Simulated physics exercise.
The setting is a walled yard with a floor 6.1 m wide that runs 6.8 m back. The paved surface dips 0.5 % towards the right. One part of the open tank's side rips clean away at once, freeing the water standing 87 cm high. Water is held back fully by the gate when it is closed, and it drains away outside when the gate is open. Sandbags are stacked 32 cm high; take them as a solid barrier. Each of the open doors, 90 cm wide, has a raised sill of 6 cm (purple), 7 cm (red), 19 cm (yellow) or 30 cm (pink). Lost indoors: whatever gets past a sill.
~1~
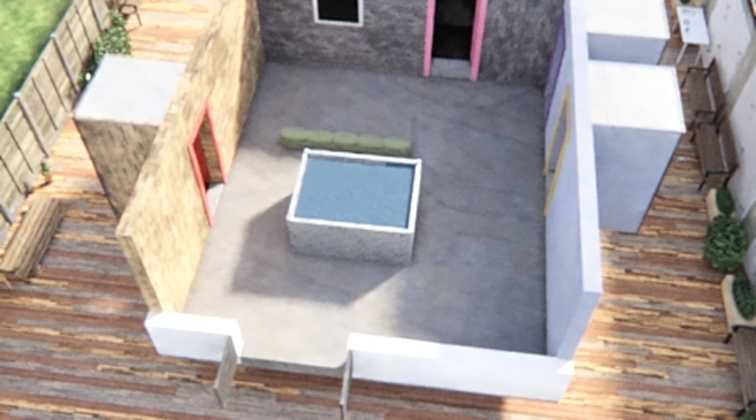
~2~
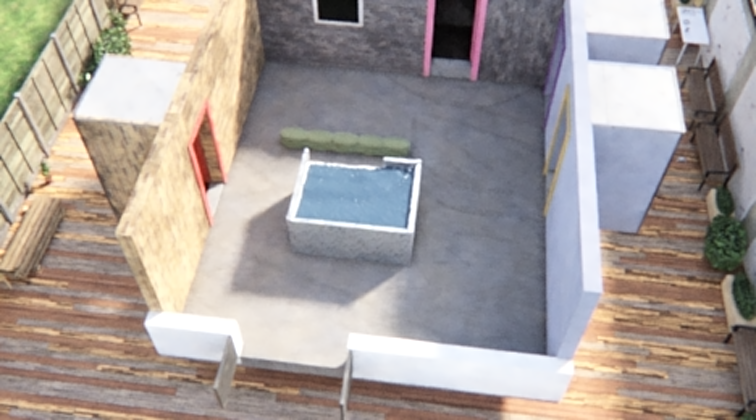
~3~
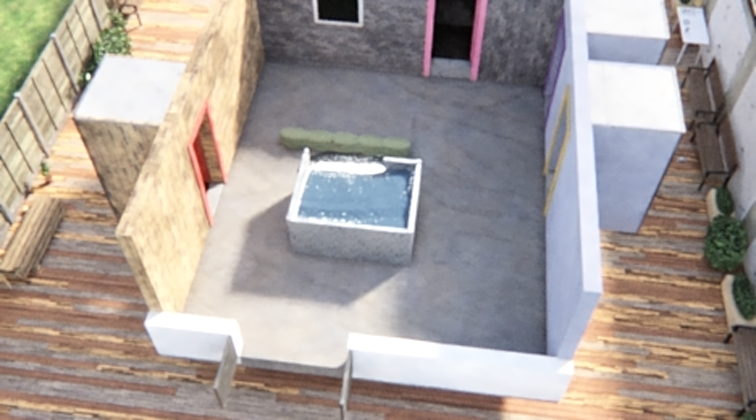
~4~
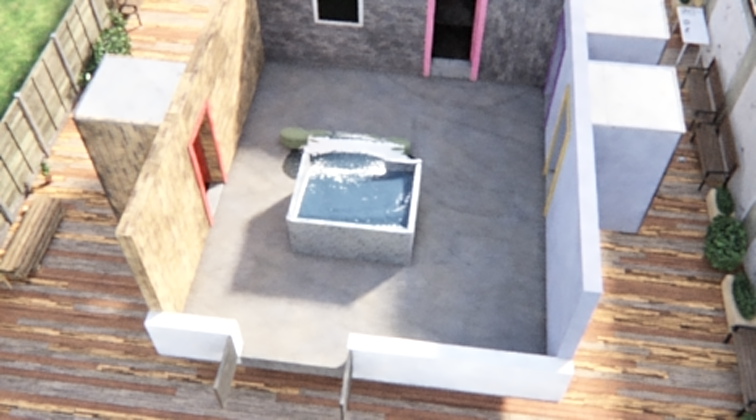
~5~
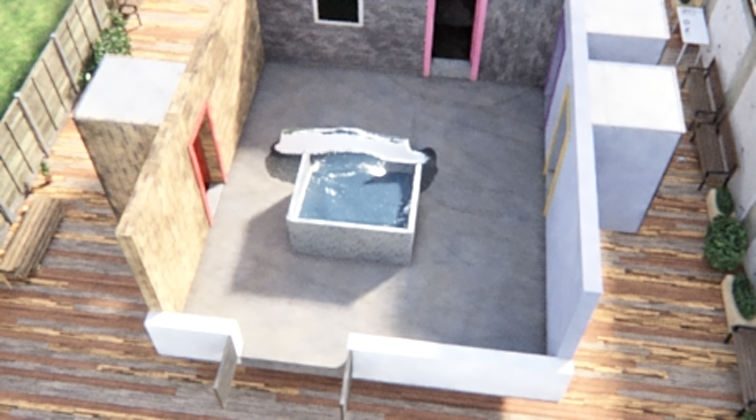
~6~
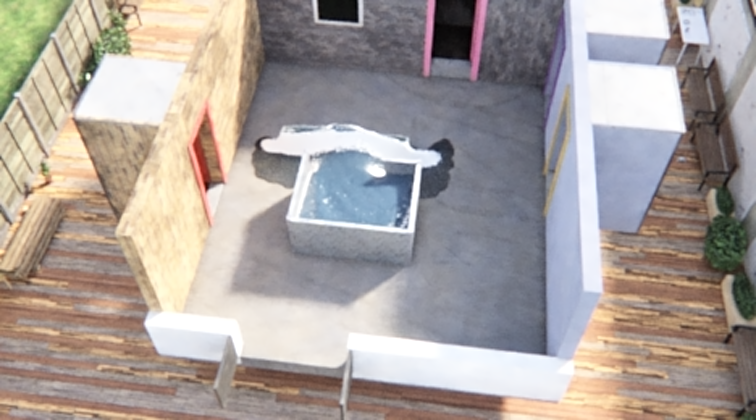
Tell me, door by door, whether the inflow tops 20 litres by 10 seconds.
At the purple door it tops it; at the red door it tops it; at the yellow door it falls short; at the pink door it falls short.
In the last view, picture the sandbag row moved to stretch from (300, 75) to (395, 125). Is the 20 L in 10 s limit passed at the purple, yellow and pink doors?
Then, at the purple door it's exceeded, at the yellow door it's not exceeded, at the pink door it's not exceeded.
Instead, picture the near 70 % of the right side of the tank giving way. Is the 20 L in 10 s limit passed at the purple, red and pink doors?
Purple exceeds; red falls short; pink falls short.
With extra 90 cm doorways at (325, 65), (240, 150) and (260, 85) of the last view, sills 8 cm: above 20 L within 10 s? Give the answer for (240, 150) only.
Well, for that spot the inflow stays higher than the mark.
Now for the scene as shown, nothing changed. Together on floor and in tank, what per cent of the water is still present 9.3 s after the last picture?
Some 88 per cent remains.
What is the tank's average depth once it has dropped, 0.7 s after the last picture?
About 42 cm.
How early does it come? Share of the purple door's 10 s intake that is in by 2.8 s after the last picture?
Roughly 5 percent is in by then.
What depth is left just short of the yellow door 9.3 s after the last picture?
It comes to near 7.5 cm.
Then, 0.7 s after the last picture water covers 40 % of the floor and is deepest (56 cm) near (345, 154); purple door not reached, red door 7 cm at the sill, 0 L in, yellow door not reached, pink door not reached.
Then, 1.5 s after the last picture water covers 60 % of the floor and is deepest (36 cm) near (345, 154); purple door 7 cm at the sill, 1 L in, red door 14 cm at the sill, 8 L in, yellow door 16 cm at the sill, 0 L in, pink door 11 cm at the sill, 0 L in.
Then, 2.8 s after the last picture water covers 65 % of the floor and is deepest (22 cm) near (362, 163); purple door 11 cm at the sill, 3 L in, red door 12 cm at the sill, 35 L in, yellow door 16 cm at the sill, 0 L in, pink door 4 cm at the sill, 0 L in.
Then, 5.3 s after the last picture water covers 90 % of the floor and is deepest (13 cm) near (363, 156); purple door 8 cm at the sill, 34 L in, red door 7 cm at the sill, 48 L in, yellow door 12 cm at the sill, 0 L in, pink door 10 cm at the sill, 0 L in.
Then, 9.3 s after the last picture water covers 95 % of the floor and is deepest (14 cm) near (527, 366); purple door 8 cm at the sill, 63 L in, red door 3 cm at the sill, 49 L in, yellow door 8 cm at the sill, 0 L in, pink door 8 cm at the sill, 0 L in.
